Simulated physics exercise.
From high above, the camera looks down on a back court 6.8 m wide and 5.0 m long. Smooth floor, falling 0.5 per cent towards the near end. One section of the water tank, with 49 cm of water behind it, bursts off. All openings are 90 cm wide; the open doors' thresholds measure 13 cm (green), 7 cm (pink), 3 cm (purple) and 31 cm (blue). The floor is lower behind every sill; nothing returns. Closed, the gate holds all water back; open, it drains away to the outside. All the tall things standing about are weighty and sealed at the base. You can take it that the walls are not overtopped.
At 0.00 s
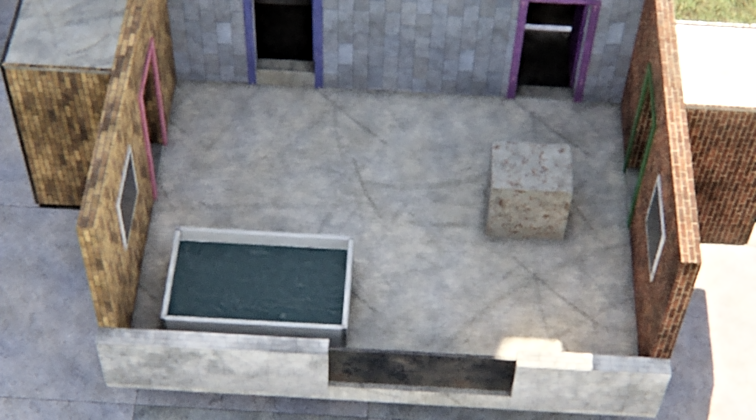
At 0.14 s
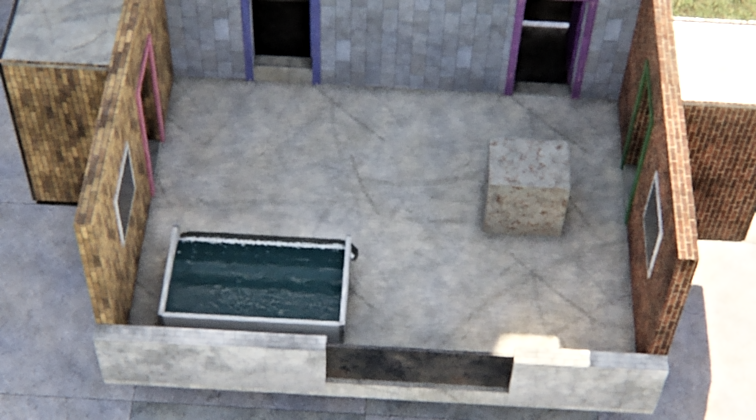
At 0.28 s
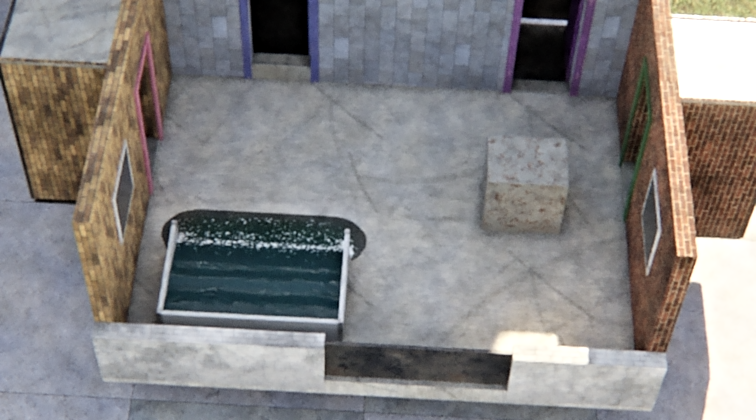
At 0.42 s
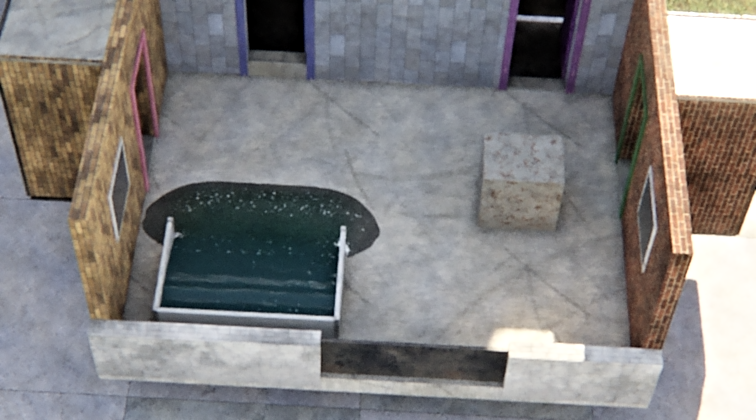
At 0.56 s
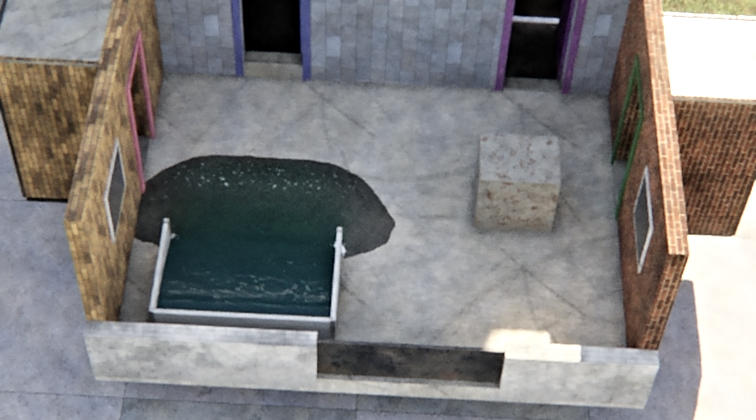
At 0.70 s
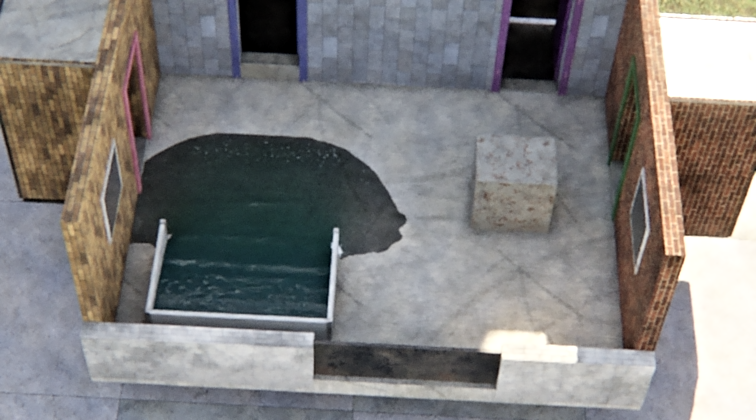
Dark green water, at first still in a pale-rimmed rectangular tank at the lower left of a walled grey court, pours out over the tank's far side. Seen from high above, the court has brick walls left and right, blue and purple doorways at the back and a stone block at right. The dark, foam-flecked sheet spreads backward and sideways across the floor while the view drifts very slightly.
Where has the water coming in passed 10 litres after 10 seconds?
At the green door it has not passed it; at the pink door it has passed it; at the purple door it has passed it; at the blue door it has not passed it.
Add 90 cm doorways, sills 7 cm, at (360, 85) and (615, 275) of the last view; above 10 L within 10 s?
The first door gets there and the second falls short.
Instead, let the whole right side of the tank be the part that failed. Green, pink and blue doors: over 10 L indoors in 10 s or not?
At green the amount is beneath the mark, at pink it is beneath the mark, and at blue it is beneath the mark.
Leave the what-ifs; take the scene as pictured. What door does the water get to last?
Green.
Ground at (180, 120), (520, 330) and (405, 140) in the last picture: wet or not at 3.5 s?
Listed in turn: Swamped / spared so far / swamped.
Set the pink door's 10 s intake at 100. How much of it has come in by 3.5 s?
35 percent or so by then.
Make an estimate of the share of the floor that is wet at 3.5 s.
Covered: Roughly 50 %.
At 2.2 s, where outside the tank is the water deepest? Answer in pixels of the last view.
That would be near pixel (170, 91).
After 1.4 s water covers 40 % of the floor and is deepest (17 cm) near (210, 237); green door not reached, pink door 11 cm at the sill, 0 L in, purple door not reached, blue door 26 cm at the sill, 0 L in.
After 2.2 s water covers 45 % of the floor and is deepest (32 cm) near (170, 91); green door not reached, pink door 10 cm at the sill, 5 L in, purple door not reached, blue door 25 cm at the sill, 0 L in.
After 3.5 s water covers 50 % of the floor and is deepest (17 cm) near (179, 109); green door not reached, pink door 13 cm at the sill, 12 L in, purple door 5 cm at the sill, 0 L in, blue door 16 cm at the sill, 0 L in.
After 6.0 s water covers 75 % of the floor and is deepest (17 cm) near (110, 353); green door 10 cm at the sill, 0 L in, pink door 6 cm at the sill, 34 L in, purple door 4 cm at the sill, 5 L in, blue door 5 cm at the sill, 0 L in.
After 10.0 s water covers 95 % of the floor and is deepest (10 cm) near (561, 377); green door 5 cm at the sill, 0 L in, pink door 2 cm at the sill, 35 L in, purple door 5 cm at the sill, 41 L in, blue door 2 cm at the sill, 0 L in.
